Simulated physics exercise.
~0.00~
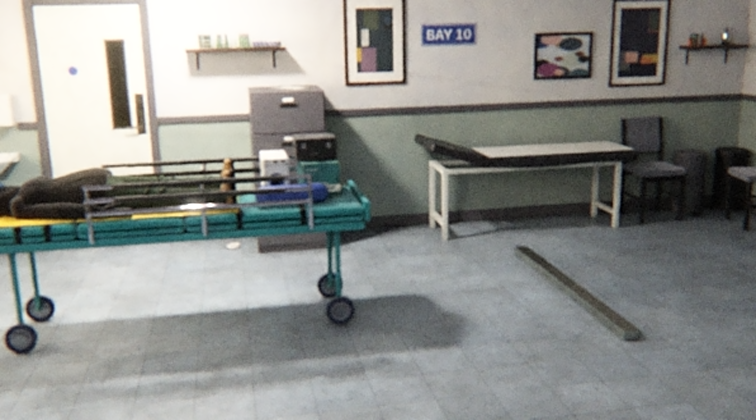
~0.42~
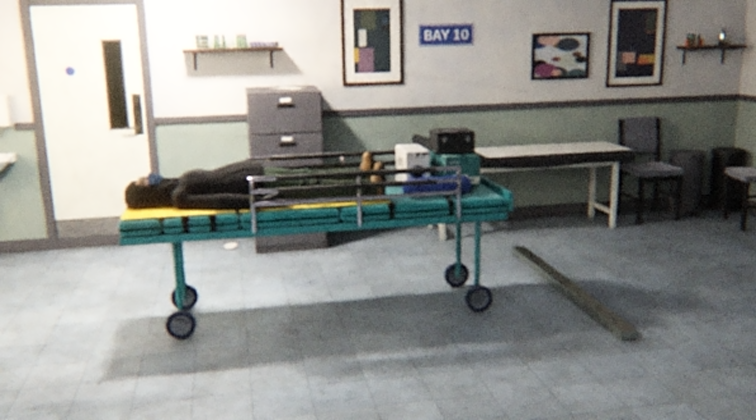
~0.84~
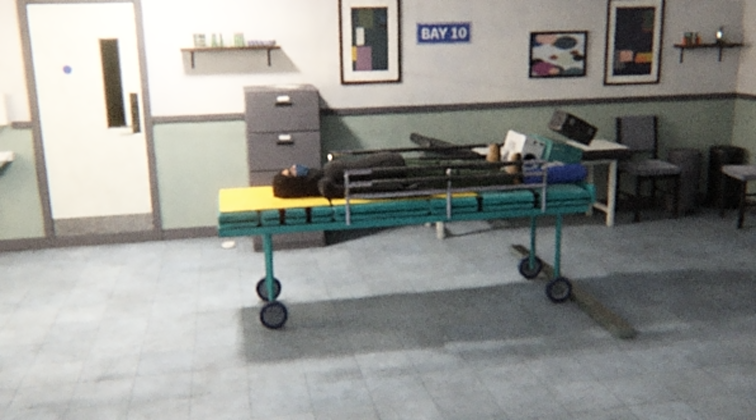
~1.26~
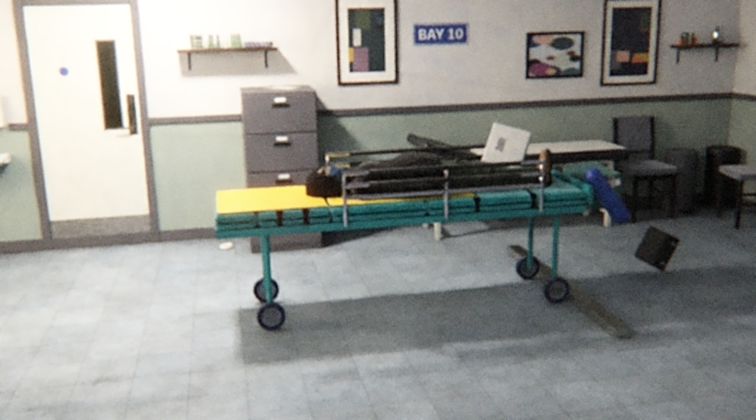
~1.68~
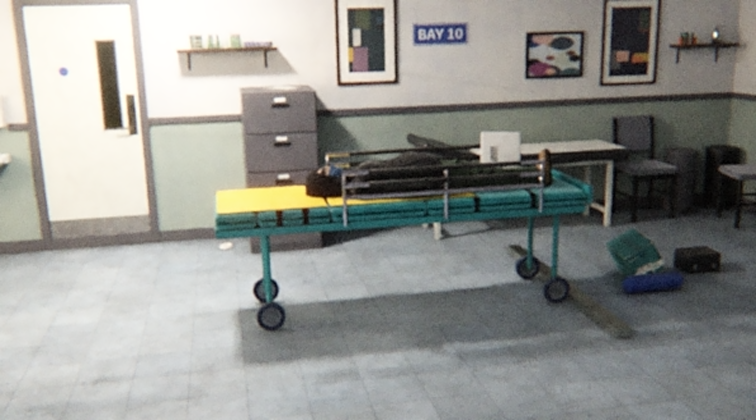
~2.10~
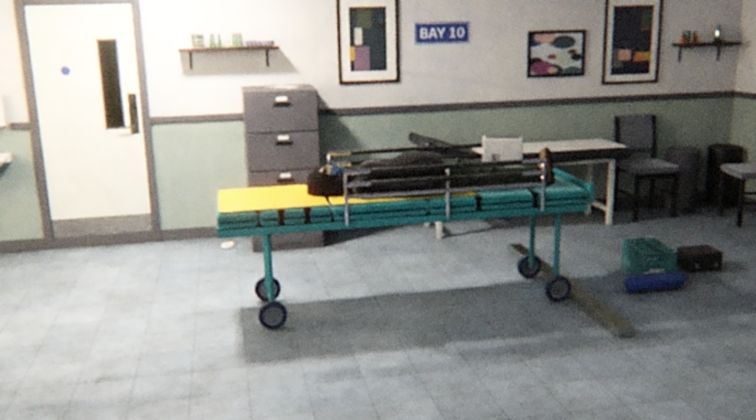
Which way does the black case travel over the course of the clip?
The black case travels to the right, riding along with the stretcher and then going off its foot end to the floor.
In a hospital bay, a wheeled stretcher carrying a person lying flat rolls right and stops abruptly; the person slides toward the foot end and stays aboard, the white monitor tips onto its side but remains, and the teal holdall, blue bottle and black case fall to the floor.
